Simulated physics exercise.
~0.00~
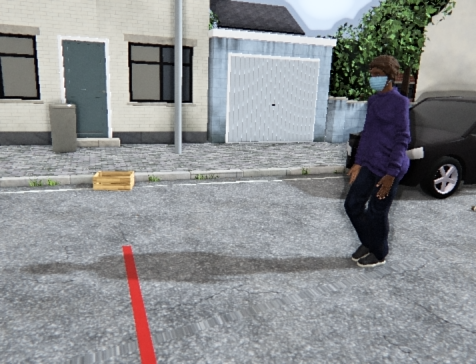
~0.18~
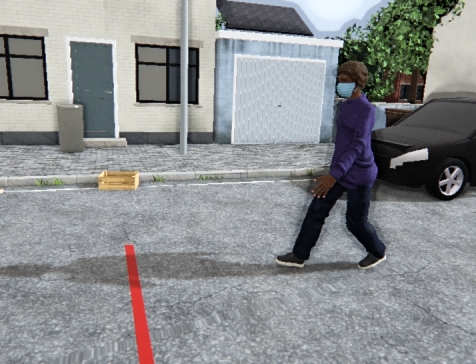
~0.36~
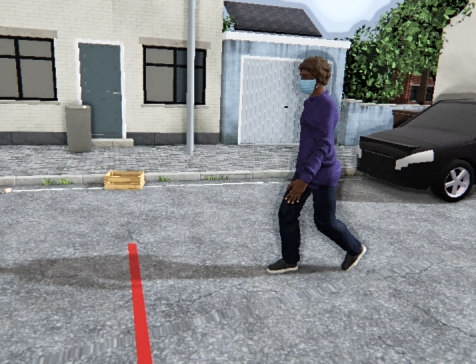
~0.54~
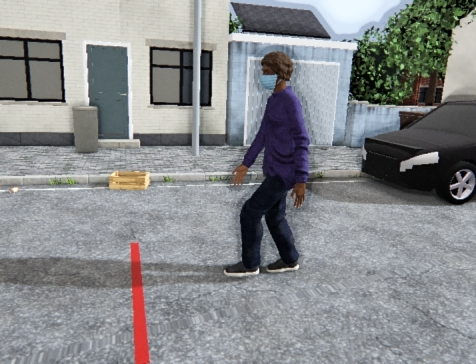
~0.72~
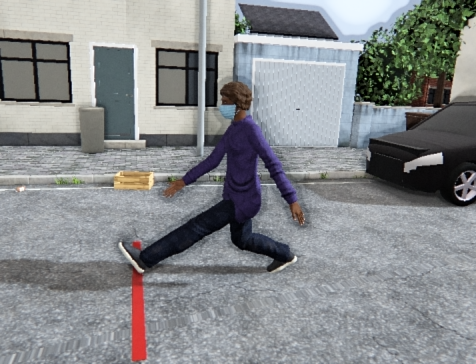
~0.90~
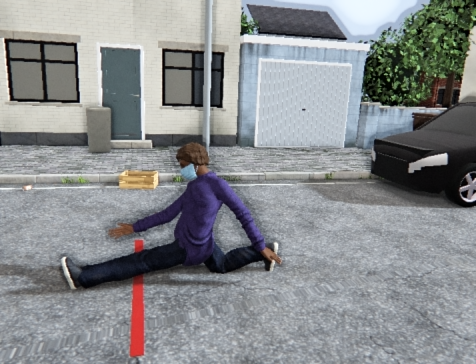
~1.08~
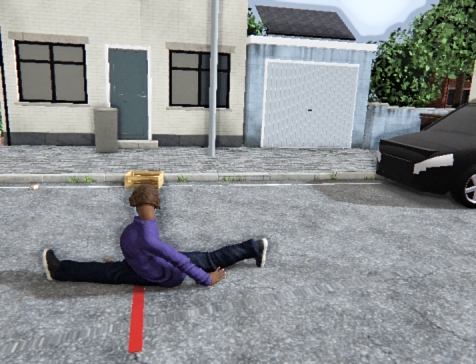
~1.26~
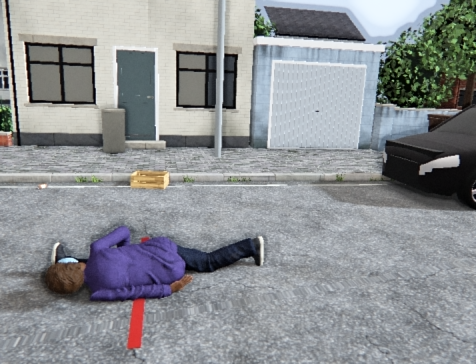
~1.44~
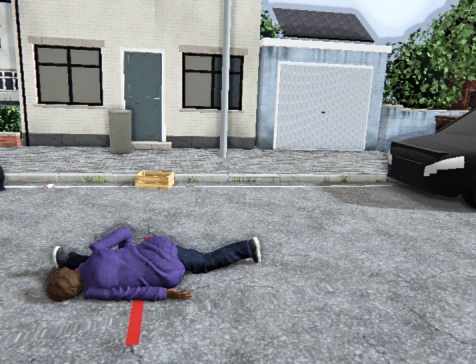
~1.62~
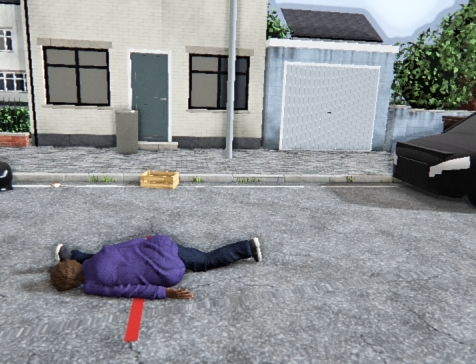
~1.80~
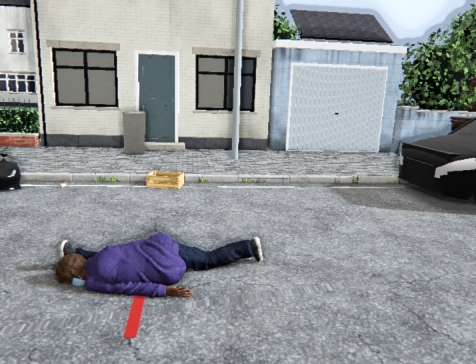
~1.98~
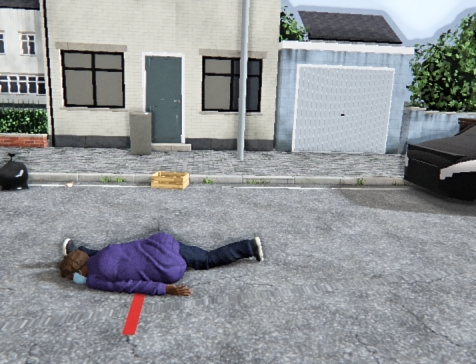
A person in a purple top and face mask walked left along a street towards a red strip, slid down into a wide split across it, then slumped forward and ended lying still, head and chest beyond the strip and hips short of it.
